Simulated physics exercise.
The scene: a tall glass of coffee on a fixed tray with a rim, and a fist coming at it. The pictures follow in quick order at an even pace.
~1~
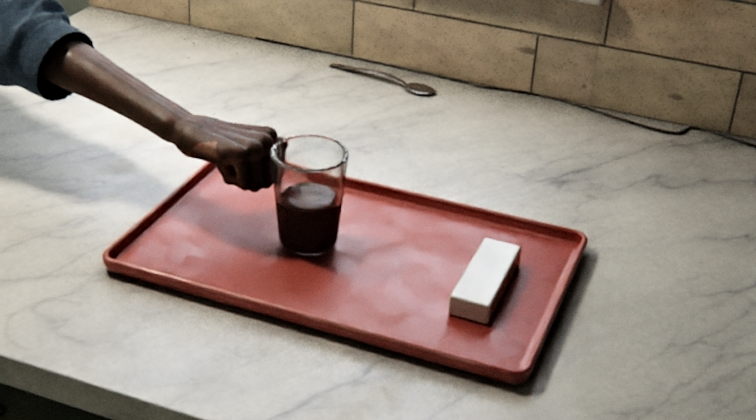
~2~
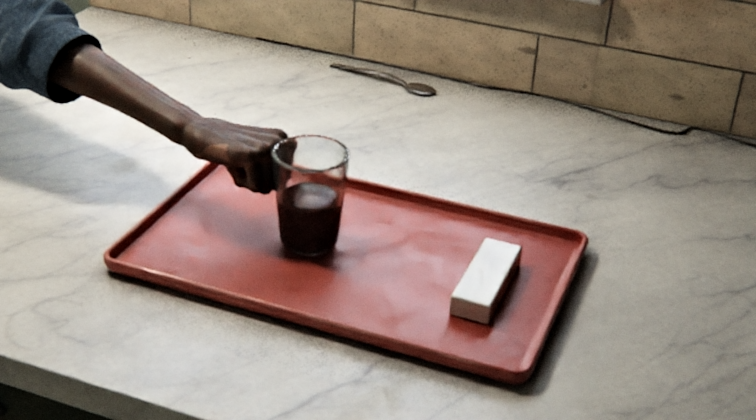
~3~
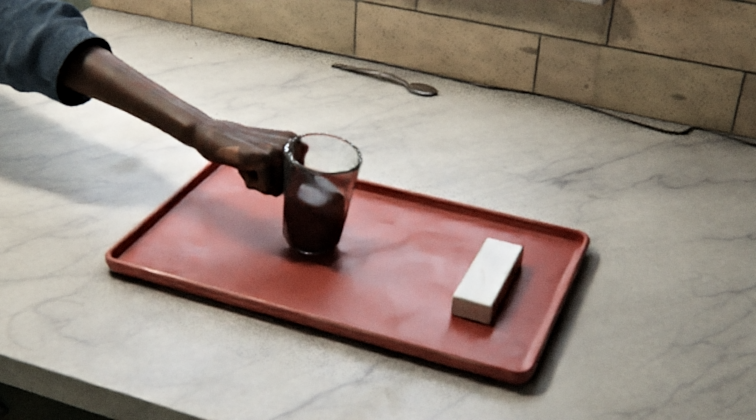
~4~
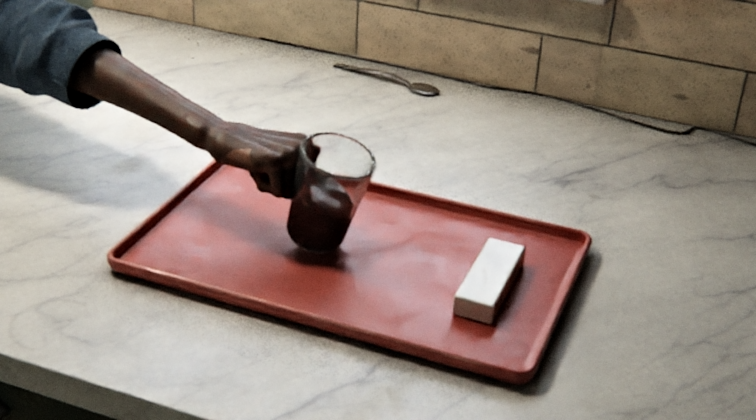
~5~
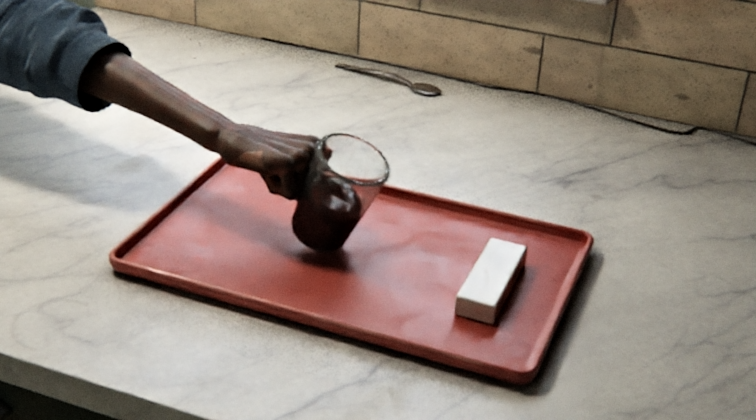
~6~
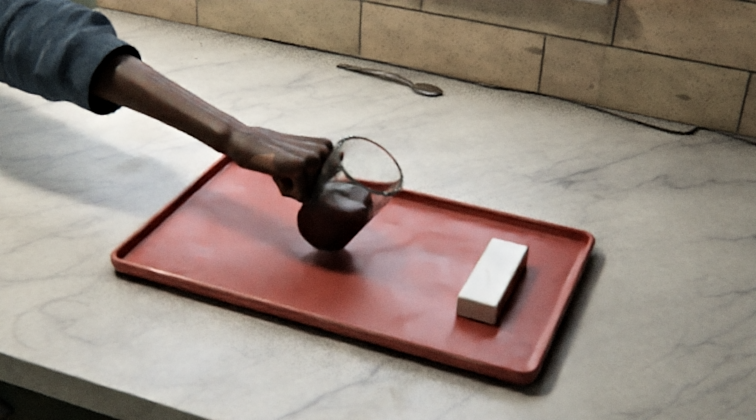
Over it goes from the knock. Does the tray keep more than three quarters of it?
Yes.
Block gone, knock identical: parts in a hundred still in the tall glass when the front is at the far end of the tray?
60 per cent or thereabouts.
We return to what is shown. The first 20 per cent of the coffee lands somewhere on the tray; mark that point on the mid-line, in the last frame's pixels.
Around (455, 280).
A moment on, the tall glass lies on its side and 100 per cent is in the glass, 0 on the tray and 0 above or beyond its rim.
Next, the tall glass lies on its side and 59 per cent is in the glass, 23 on the tray and 18 above or beyond its rim.
Then the tall glass lies on its side and 30 per cent is in the glass, 47 on the tray and 23 above or beyond its rim.
Later the tall glass lies on its side and 17 per cent is in the glass, 75 on the tray and 9 above or beyond its rim.
Finally, 92 per cent is held by tray and glass, 8 is off the tray.
